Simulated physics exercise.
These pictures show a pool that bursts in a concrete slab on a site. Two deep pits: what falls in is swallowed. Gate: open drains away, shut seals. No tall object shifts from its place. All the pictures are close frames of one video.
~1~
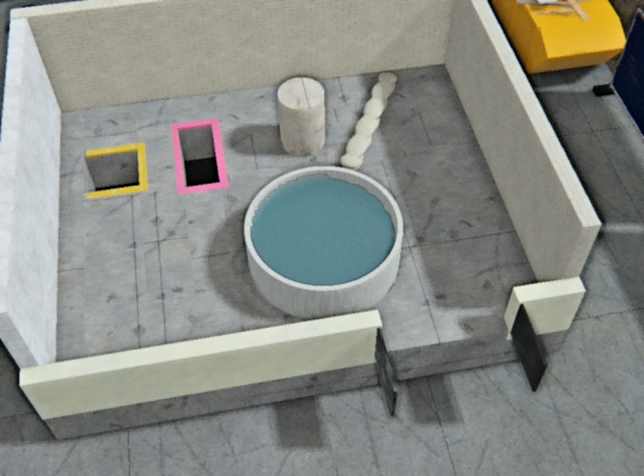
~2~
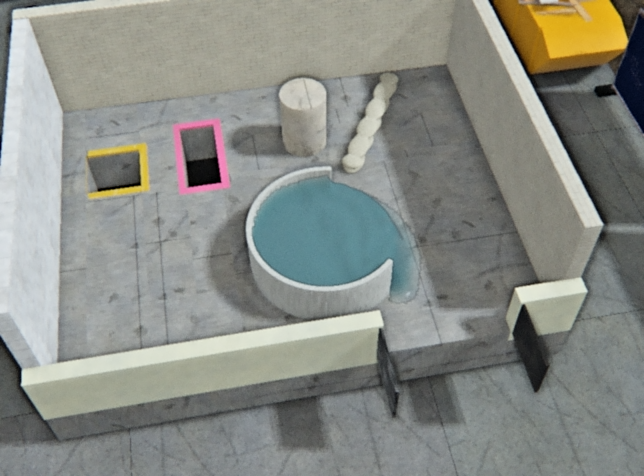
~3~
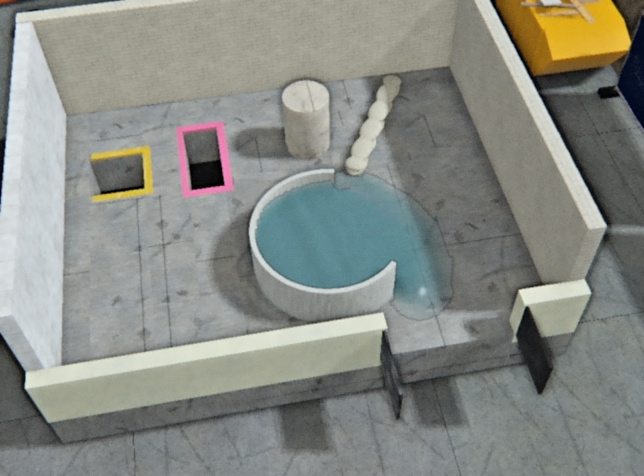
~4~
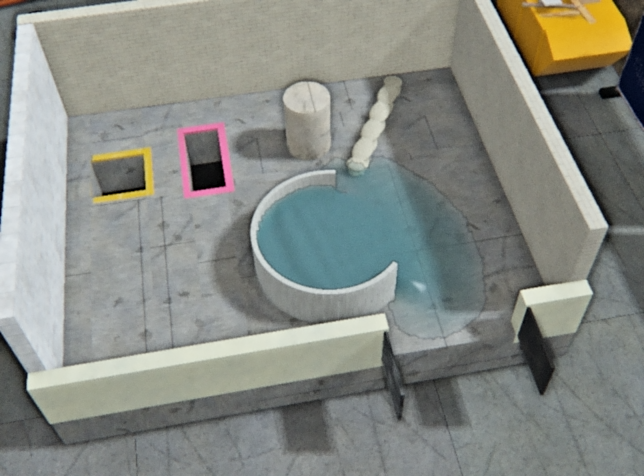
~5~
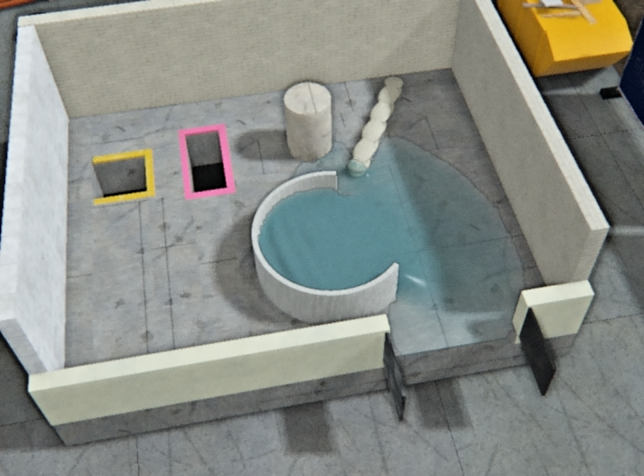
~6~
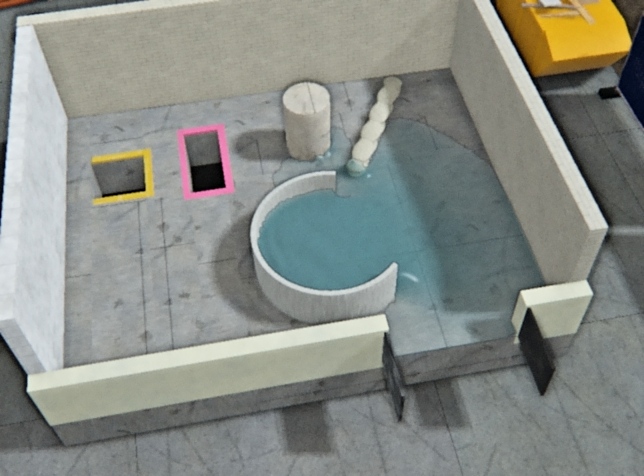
In the video, a round pool of still blue-green water on a walled concrete slab opens on its right side, and water pours out and spreads across the floor toward the right wall, around a knobbly pale column.
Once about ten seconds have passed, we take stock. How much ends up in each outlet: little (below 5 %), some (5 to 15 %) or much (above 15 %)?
Outlet by outlet: Gate - much, yellow pit - little, pink pit - some.
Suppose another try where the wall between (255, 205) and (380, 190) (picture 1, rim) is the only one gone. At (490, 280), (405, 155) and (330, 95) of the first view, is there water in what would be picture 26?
Listed in order, they come out without a puddle, sitting in a pool and sitting in a pool.
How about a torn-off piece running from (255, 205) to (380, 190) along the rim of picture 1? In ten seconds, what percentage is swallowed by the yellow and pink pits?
In per cent: Yellow 10, pink 35.
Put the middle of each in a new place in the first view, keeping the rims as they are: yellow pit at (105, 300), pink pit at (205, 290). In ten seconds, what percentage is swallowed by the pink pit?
Share, pink pit, approx.: 2 in a hundred.
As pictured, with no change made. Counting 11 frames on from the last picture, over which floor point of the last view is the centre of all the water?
Roughly at (427, 209).
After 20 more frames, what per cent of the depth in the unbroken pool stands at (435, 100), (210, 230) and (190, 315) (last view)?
Taking the places in turn, I get roughly 45, 0 and 0 percent.
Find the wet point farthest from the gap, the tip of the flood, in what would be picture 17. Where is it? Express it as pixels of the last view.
The wet point farthest out is around (451, 72).
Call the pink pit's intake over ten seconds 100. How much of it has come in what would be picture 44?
My estimate: Close to 65 per cent.
A moment on, water covers 35 % of the floor; the gate 2 %, the yellow pit 0 %, the pink pit 0 %.
Next, water covers 35 % of the floor; the gate 4 %, the yellow pit 0 %, the pink pit 0 %.
Then, water covers 50 % of the floor; the gate 9 %, the yellow pit 0 %, the pink pit 1 %.
Later, water covers 65 % of the floor; the gate 17 %, the yellow pit 0 %, the pink pit 5 %.
In the end, water covers 70 % of the floor; the gate 29 %, the yellow pit 2 %, the pink pit 8 %.
